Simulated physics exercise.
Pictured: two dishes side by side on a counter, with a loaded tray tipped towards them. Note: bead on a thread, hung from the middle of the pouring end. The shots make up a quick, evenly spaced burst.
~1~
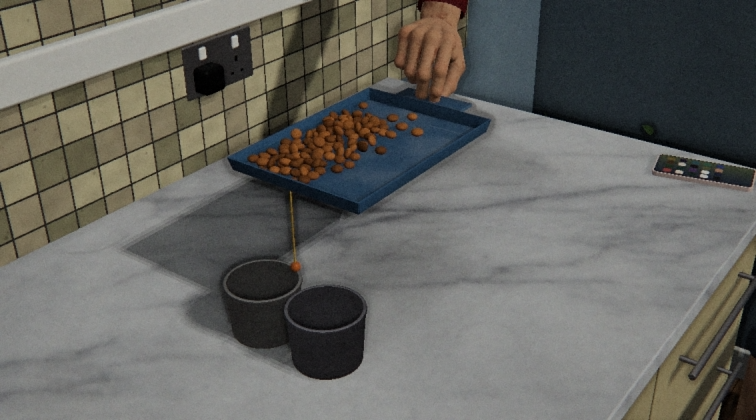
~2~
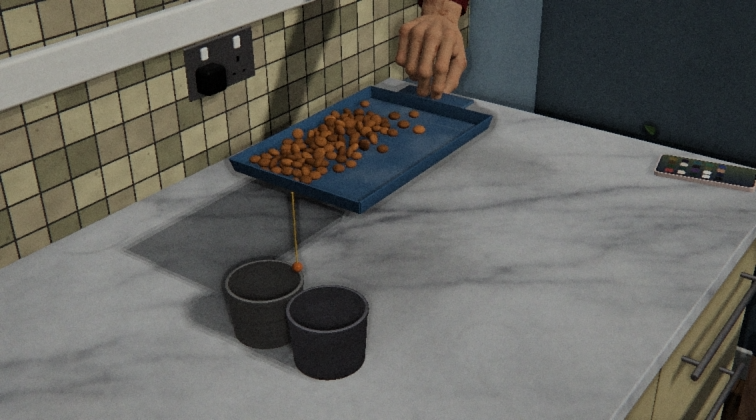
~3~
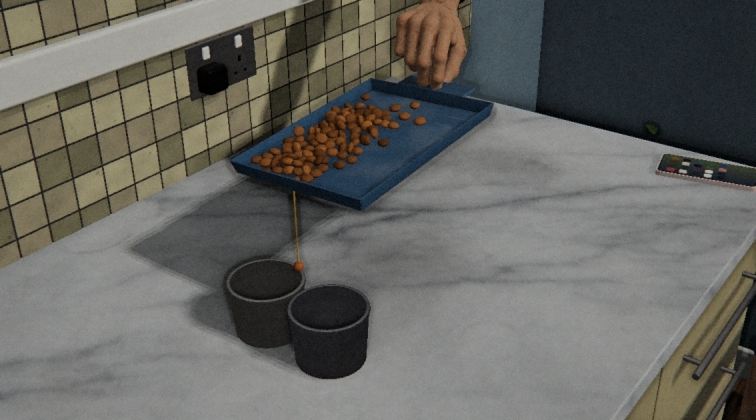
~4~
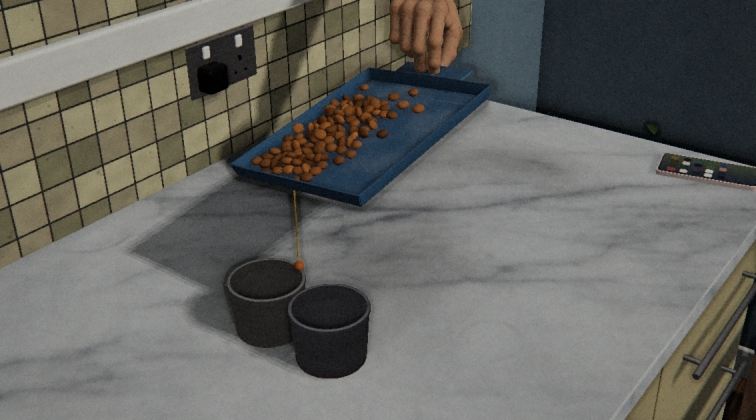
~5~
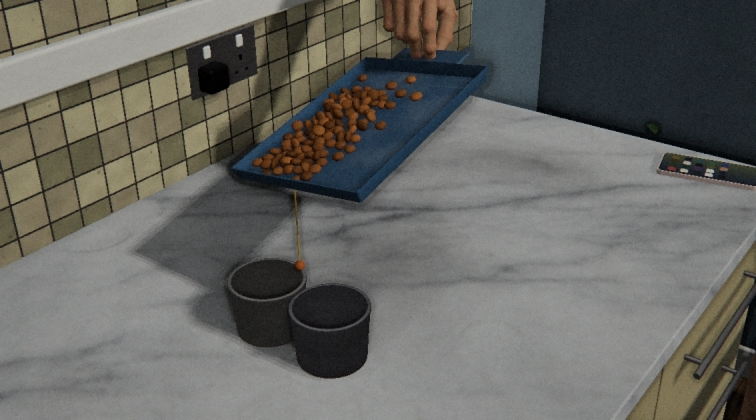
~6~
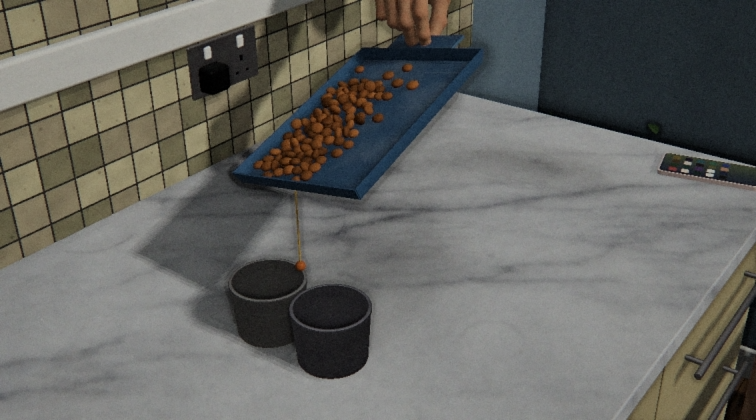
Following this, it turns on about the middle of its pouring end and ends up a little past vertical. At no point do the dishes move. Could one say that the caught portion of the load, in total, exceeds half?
No, it falls short of half.
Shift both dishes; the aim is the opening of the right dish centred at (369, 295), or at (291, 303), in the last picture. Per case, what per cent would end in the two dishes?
About 0 and 50 per cent respectively.
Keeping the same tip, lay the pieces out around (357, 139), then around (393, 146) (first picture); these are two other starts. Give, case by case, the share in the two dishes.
In order, about 20 and 30 in a hundred.
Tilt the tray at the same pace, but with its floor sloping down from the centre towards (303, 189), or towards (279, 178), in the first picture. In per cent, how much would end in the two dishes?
The first try would leave around 50 per cent there, the second around 40 per cent.
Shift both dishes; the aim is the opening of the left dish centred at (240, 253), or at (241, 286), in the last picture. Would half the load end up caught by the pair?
First shift, a majority share; second shift, a minority share.
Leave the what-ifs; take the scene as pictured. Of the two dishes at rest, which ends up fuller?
The one to the left.
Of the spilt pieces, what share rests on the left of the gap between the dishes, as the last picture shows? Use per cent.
90 %, roughly.
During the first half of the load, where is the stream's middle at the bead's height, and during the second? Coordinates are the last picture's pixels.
Points: About (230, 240), then about (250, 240).
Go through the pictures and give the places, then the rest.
The first picture shows corners of the pouring end (232, 157) and (358, 200), level; middle of the load (329, 144), bits of cat kibble; left dish (238, 317); right dish (301, 347); bead on its thread (295, 267).
The second picture shows corners of the pouring end (234, 158) and (360, 200), level; middle of the load (331, 143).
The third picture shows corners of the pouring end (235, 160) and (360, 197), tipped barely, lowest at the left corner; middle of the load (332, 139).
The fourth picture shows corners of the pouring end (235, 163) and (358, 193), tipped a little, lowest at the left corner; middle of the load (331, 134).
The fifth picture shows corners of the pouring end (236, 166) and (357, 189), tipped clearly, lowest at the left corner; middle of the load (330, 129).
The sixth picture shows corners of the pouring end (237, 171) and (355, 187), tipped clearly, lowest at the left corner; middle of the load (329, 125); left dish (244, 316); right dish (306, 346).
Just after the last frame, tray tipped steeply; almost all on the tray; just a few in the air.
A moment on, tray tipped right over; about a tenth on the tray; roughly a quarter in the left dish; roughly half outside both; about a tenth in the air.
Further on, tray tipped past a quarter turn; roughly a quarter in the left dish; the larger part outside both.
When it is over, tray tipped past a quarter turn; not one in the right dish; roughly a quarter in the left dish; the larger part outside both.
